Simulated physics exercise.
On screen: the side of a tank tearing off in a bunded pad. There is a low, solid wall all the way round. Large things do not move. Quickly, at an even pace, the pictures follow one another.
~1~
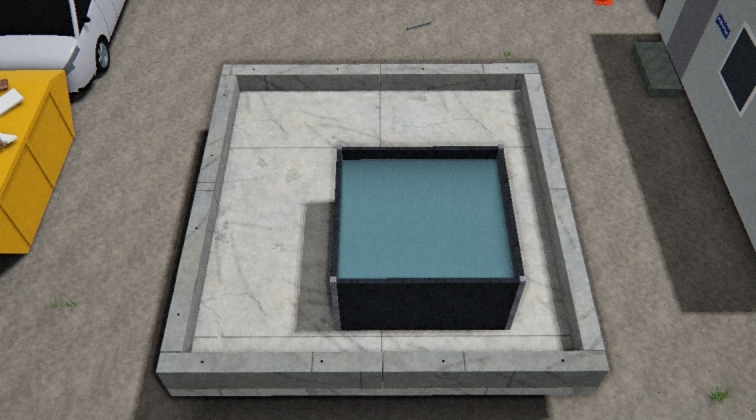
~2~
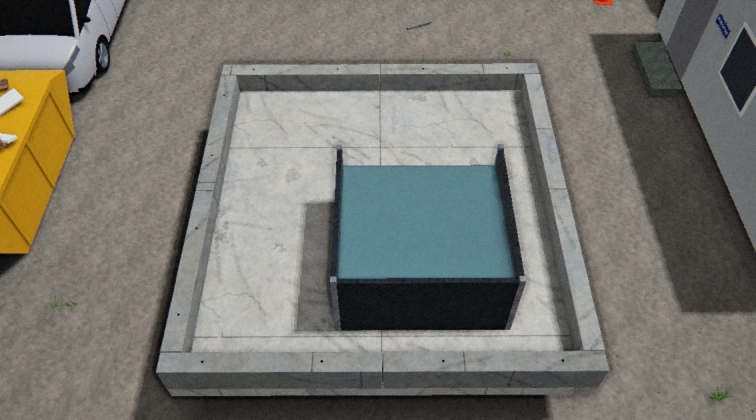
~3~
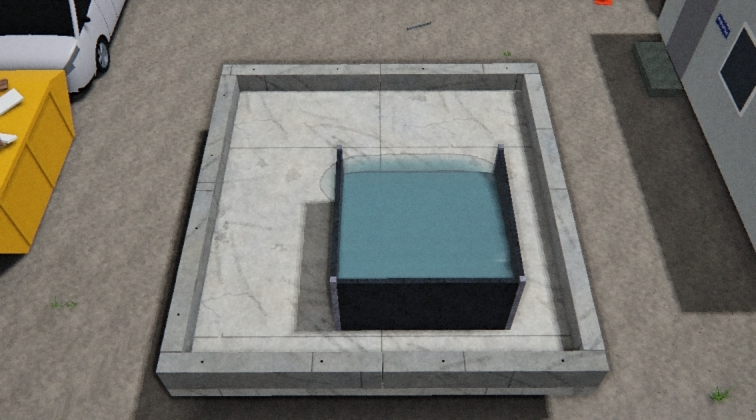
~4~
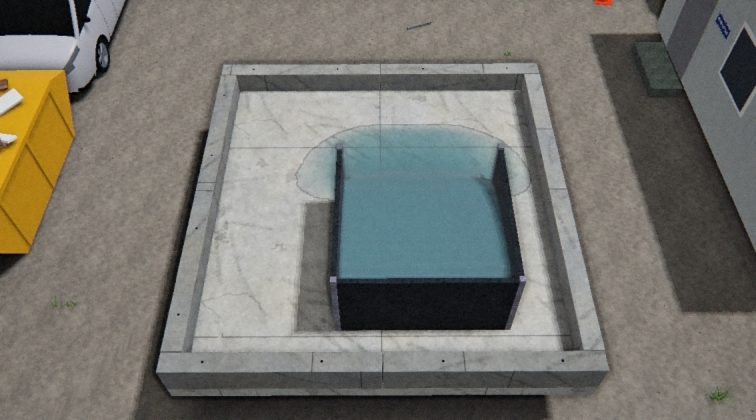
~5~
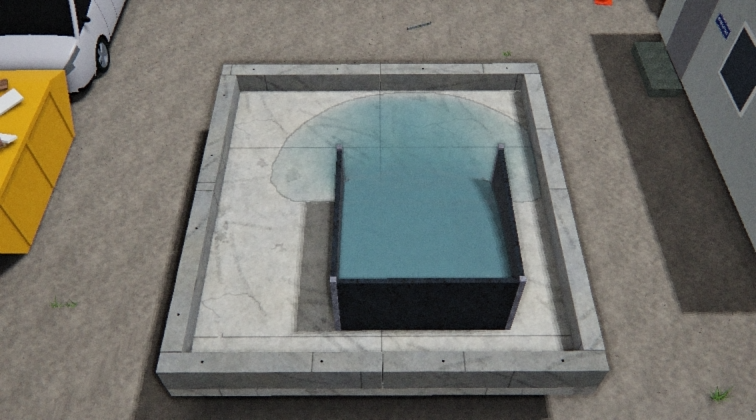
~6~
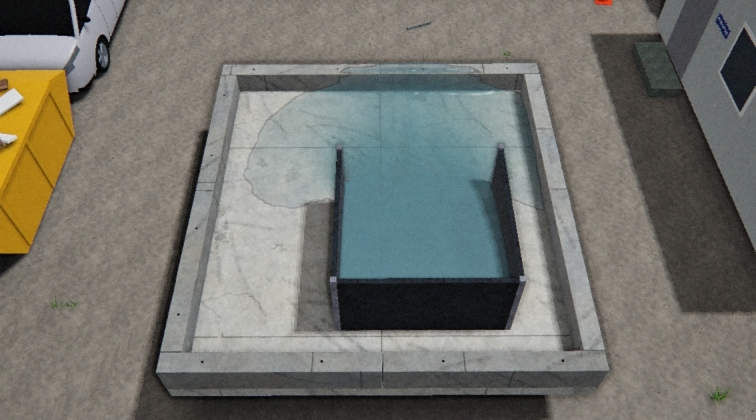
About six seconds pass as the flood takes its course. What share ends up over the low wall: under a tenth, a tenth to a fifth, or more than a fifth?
The part that gets over is a tenth to a fifth.
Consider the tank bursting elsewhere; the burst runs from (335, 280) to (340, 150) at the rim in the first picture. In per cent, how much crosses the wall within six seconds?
Some 18 in a hundred.
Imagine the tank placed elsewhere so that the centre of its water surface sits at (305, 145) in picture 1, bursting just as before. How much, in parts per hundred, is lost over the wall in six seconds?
Result: Around 26 %.
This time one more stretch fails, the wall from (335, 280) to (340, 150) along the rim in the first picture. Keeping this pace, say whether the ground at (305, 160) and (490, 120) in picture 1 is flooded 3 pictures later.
Going through them one by one, I'd say drenched, then spared.
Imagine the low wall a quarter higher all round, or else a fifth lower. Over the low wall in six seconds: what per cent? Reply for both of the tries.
8 % and 24 %.
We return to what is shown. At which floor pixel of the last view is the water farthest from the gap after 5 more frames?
Farthest reach: (241, 93).
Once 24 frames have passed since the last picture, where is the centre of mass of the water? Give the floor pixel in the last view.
Somewhere near (379, 190).
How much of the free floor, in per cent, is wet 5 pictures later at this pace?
Estimate: Some 55 in a hundred.
A moment on, water covers 50 % of the floor; the low wall has let 1 % over.
Next, water covers 50 % of the floor; the low wall has let 3 % over.
Then, water covers 60 % of the floor; the low wall has let 14 % over.
Later, water covers 85 % of the floor; the low wall has let 16 % over.
In the end, water covers 85 % of the floor; the low wall has let 16 % over.
